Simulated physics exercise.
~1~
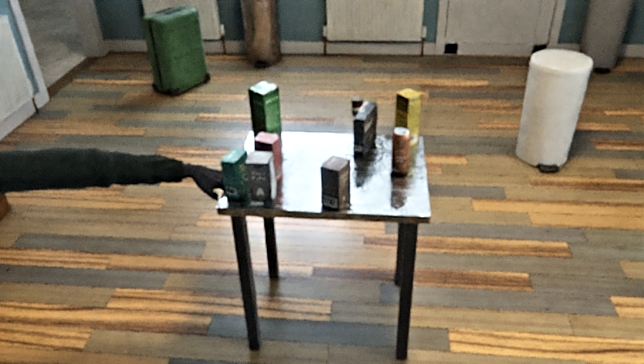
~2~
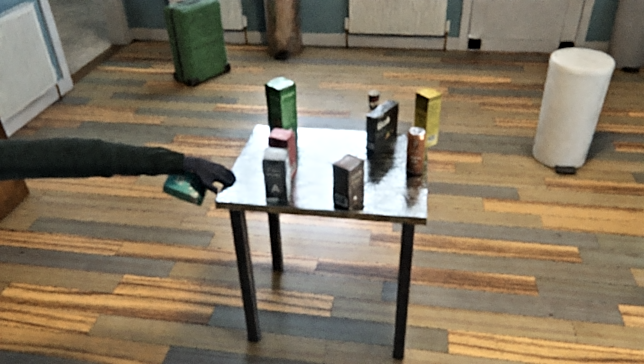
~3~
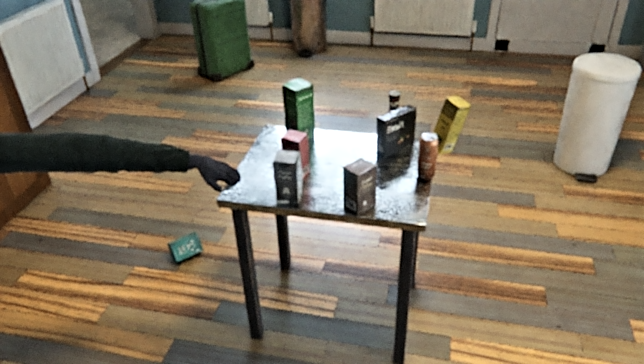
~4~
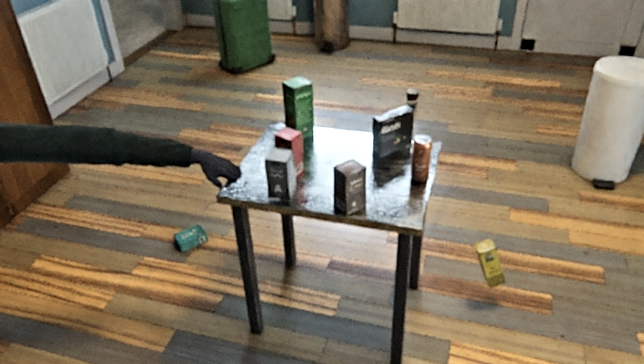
In a room with a multicoloured plank floor, seen from slightly above as the view drifts sideways, a small dark-legged table holds eight packages, with a green bin and a white bin behind. A dark-sleeved arm reaches in from the left to the table's near left corner, beside a turquoise packet. The turquoise packet tips off the left edge and lands on the floor. Next the yellow carton leans at the far right and drops off too. At the end both lie on the floor, while the grey, red, green, brown, black and orange items still stand on the tabletop.
